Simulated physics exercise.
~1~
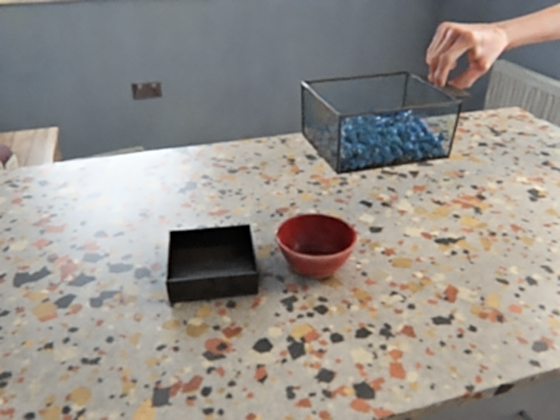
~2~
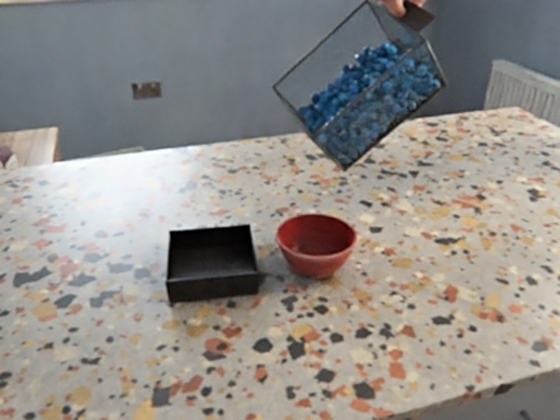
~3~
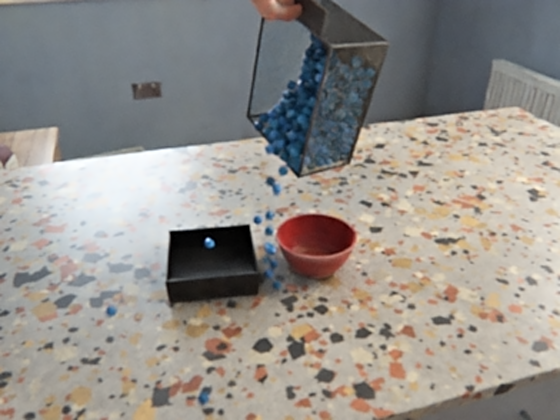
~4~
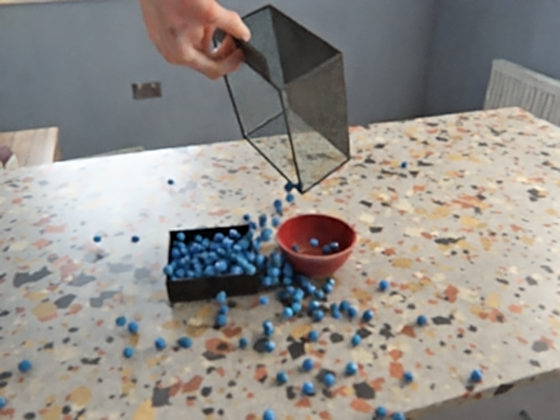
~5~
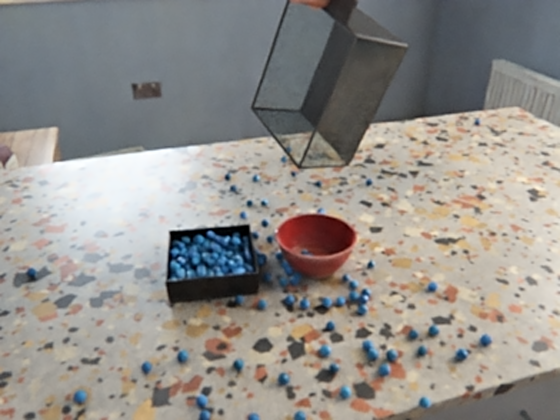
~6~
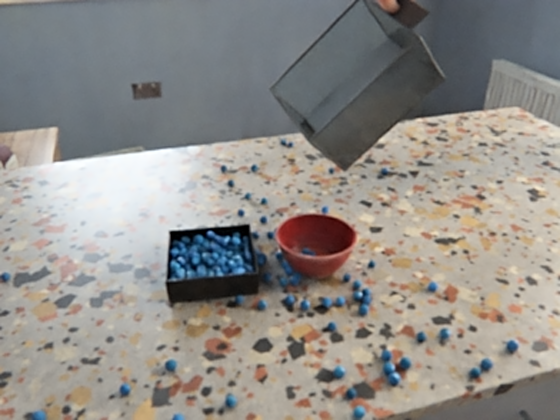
A hand tips a glass box, spilling blue balls into a black tin and across the table.
